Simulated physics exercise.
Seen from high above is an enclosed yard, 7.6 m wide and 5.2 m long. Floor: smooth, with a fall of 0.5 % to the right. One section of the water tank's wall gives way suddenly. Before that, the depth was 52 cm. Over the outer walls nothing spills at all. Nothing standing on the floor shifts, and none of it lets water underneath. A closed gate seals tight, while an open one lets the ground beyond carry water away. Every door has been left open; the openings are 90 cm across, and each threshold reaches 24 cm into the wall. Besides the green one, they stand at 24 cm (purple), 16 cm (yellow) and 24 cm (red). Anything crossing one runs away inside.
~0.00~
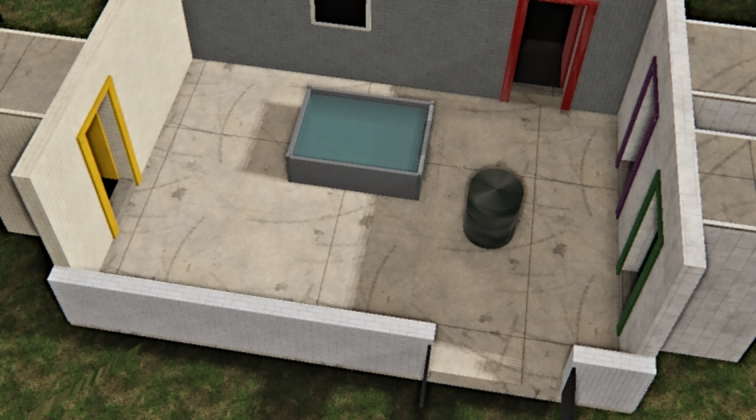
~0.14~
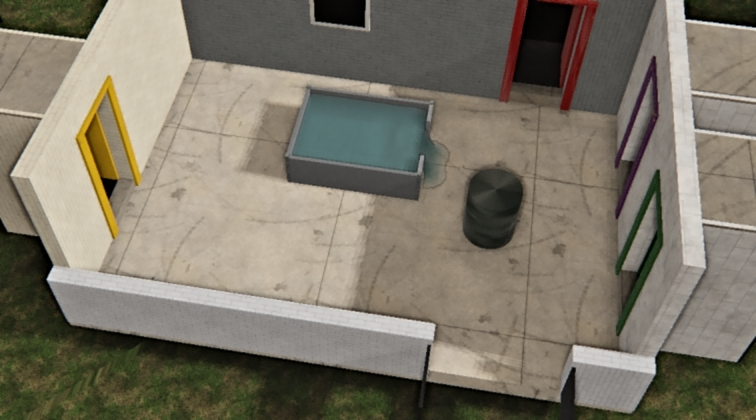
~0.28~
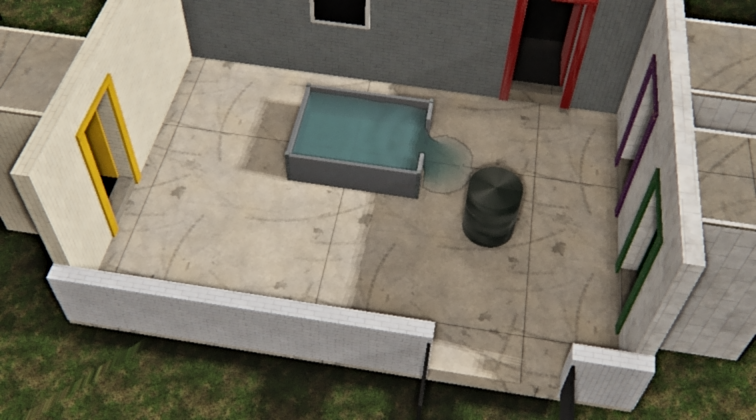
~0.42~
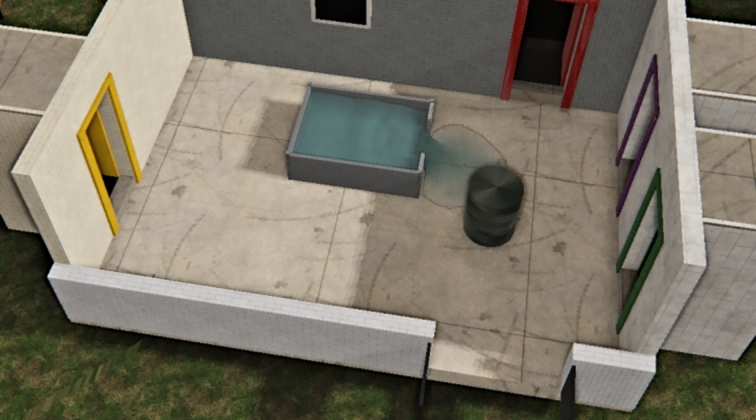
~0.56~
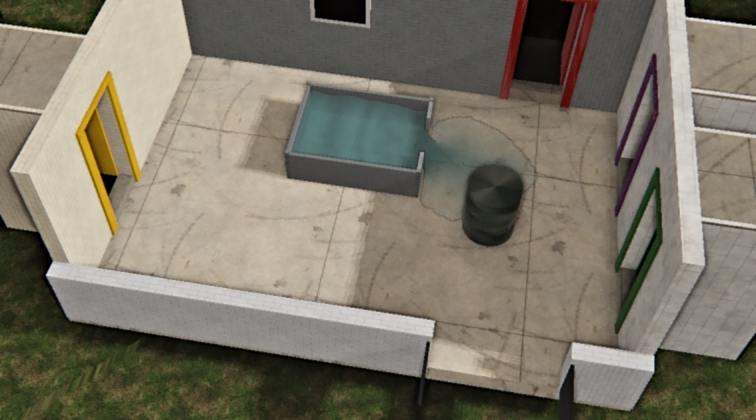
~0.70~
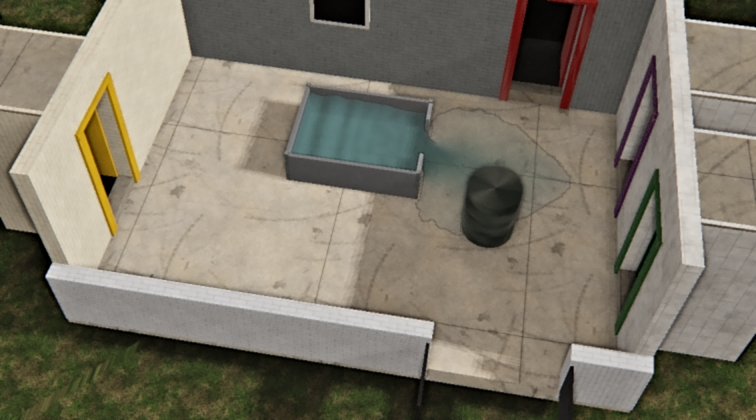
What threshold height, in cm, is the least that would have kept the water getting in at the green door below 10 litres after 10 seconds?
The least height is about 5.5 cm.
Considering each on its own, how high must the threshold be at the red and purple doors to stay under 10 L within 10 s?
About 10.0 cm at red and 19 cm at purple.
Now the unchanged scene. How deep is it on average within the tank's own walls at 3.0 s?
Around 26 cm deep on average.
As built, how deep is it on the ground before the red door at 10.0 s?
About 7.0 centimetres.
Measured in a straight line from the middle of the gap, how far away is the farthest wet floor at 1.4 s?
Near 3.4 m, more or less.
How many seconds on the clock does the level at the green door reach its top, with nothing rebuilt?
Peak time: Around 5.5 s.
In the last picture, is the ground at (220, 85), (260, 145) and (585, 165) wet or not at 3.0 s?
One by one: Clear, clear, drenched.
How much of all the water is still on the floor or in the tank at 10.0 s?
Around 86 percent is still there.
After 1.4 s water covers 20 % of the floor, deepest (30 cm) near (427, 165); it has not reached the green door.
After 3.0 s water covers 30 % of the floor, deepest (22 cm) near (615, 201); 7 cm at the green door, 0 litres in over its 16 cm threshold.
After 10.0 s water covers 75 % of the floor, deepest (9 cm) near (603, 381); 7 cm at the green door, 0 litres in over its 16 cm threshold.
At the green door as built, the water arrived by 1.9 s and peaked near 8 cm at 5.4 s.
Run again over the same 10 s with other heights there, 15 litres in over 5 cm, 7 litres over 6 cm. The limit of 10 litres is kept from about 5.5 cm up.
